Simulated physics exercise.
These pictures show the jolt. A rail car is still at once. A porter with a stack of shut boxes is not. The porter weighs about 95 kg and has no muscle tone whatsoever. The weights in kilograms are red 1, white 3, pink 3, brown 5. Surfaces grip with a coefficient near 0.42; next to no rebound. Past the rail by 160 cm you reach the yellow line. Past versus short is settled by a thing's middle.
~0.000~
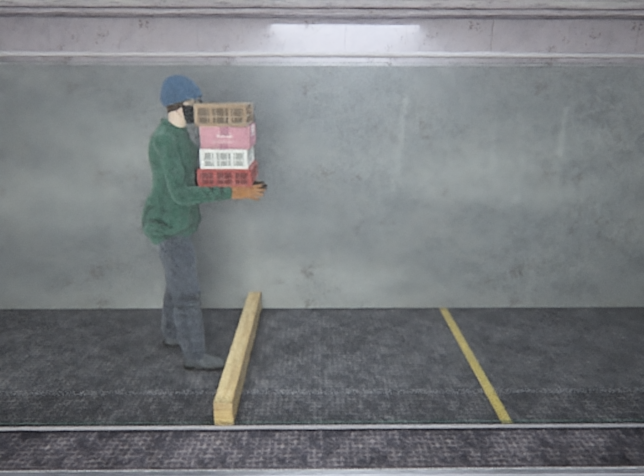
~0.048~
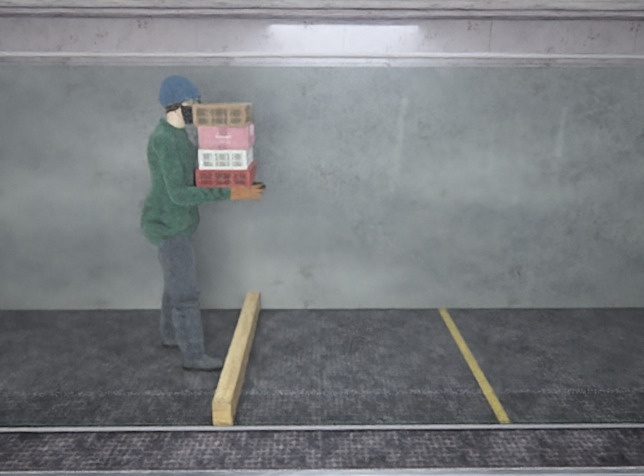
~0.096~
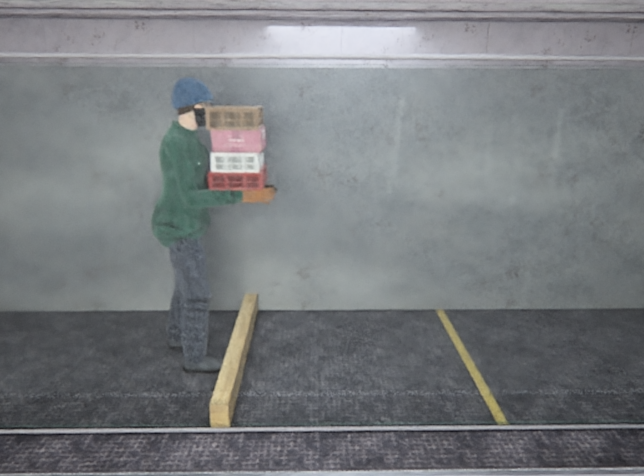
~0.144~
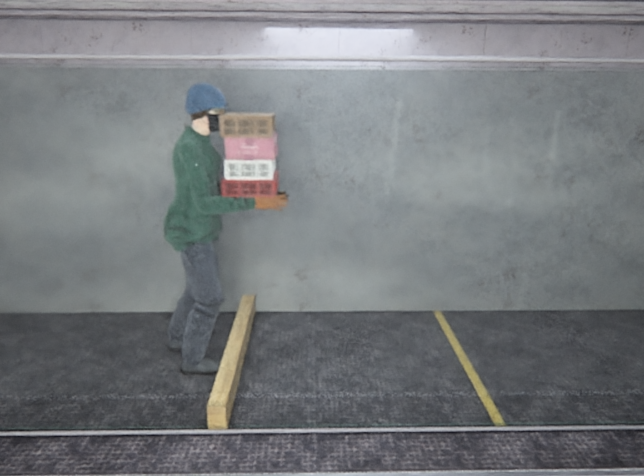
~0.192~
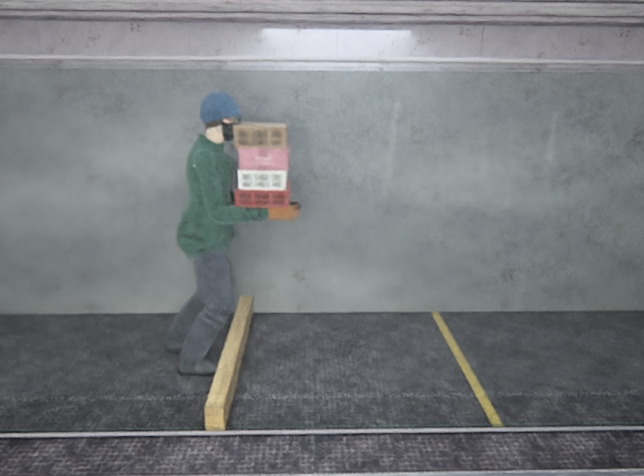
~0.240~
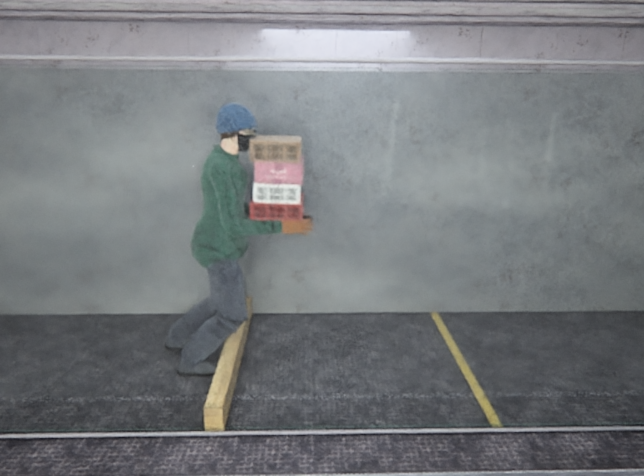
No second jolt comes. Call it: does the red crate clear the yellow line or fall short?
It falls short of the yellow line.
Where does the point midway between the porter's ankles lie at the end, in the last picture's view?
Estimated spot: About (298, 320).
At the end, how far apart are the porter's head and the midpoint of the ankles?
Around 90 cm separates them.
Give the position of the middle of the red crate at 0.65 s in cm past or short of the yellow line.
Measured short of the mark: Approx. 65 cm.
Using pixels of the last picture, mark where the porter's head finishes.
Somewhere around (424, 329) in the last picture.
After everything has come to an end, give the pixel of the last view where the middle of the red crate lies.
Somewhere close to (383, 351).
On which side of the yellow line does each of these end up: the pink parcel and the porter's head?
Pink parcel crosses the line, porter's head stops before the line.
After 0.45 s the red crate is 85 cm short of the yellow line, tilted 15°, near (337, 288) in the last picture's view; the white crate 83 cm short of the yellow line, tilted 15°.
After 0.65 s the red crate is 63 cm short of the yellow line, tilted 0°, near (369, 354) in the last picture's view; the white crate 44 cm short of the yellow line, tilted 25°.
After 0.95 s the red crate is 53 cm short of the yellow line, tilted 0°, near (383, 351) in the last picture's view.
Final state at 2.9 s, red crate stops short of the yellow line; pink parcel crosses the yellow line; brown crate crosses the yellow line; porter's head stops short of the yellow line.
